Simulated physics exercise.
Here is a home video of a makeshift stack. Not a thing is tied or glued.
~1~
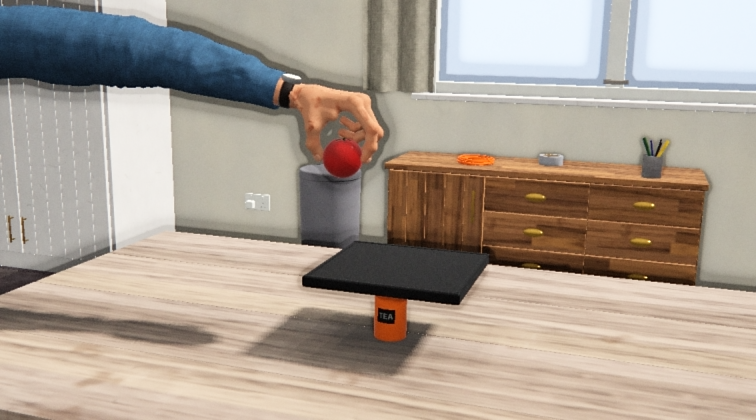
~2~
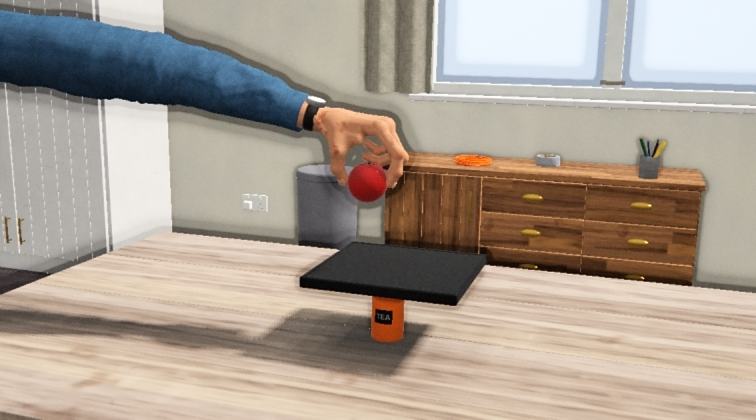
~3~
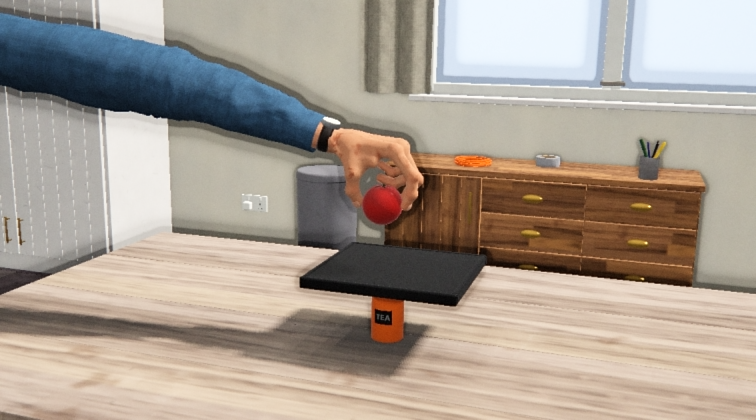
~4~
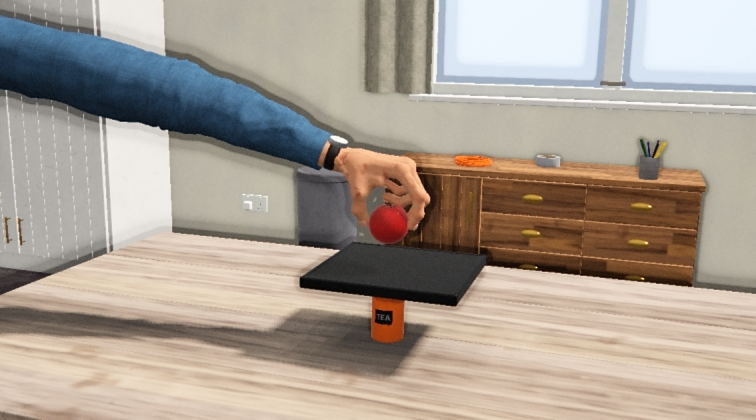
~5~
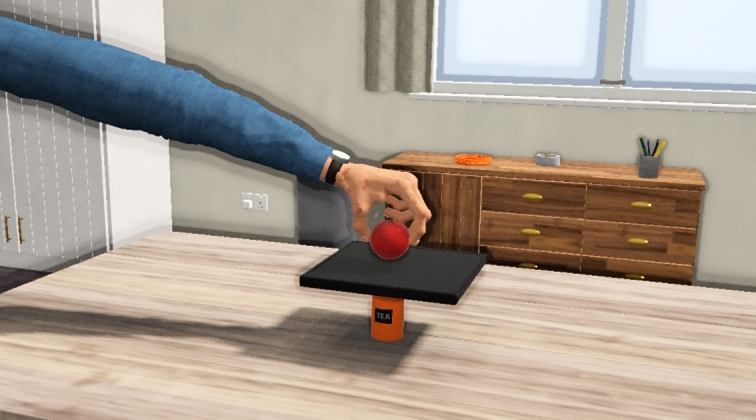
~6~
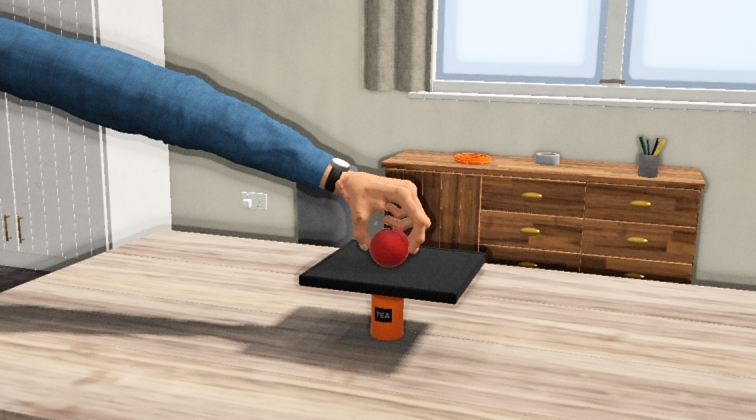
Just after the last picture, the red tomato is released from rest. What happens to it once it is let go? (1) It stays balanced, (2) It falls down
It stays balanced (1).
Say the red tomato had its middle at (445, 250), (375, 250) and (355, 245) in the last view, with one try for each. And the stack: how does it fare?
The stack tumbles down in the first case, remains standing in the second, and remains standing in the third.
Then, 0.20 s later than the last frame, all is still.
Then, 0.70 s later than the last frame, red tomato resting near (390, 248).
When it is over, all 3 as before. End places, in pixels of the last picture, red tomato near (390, 248). The stack stays up.
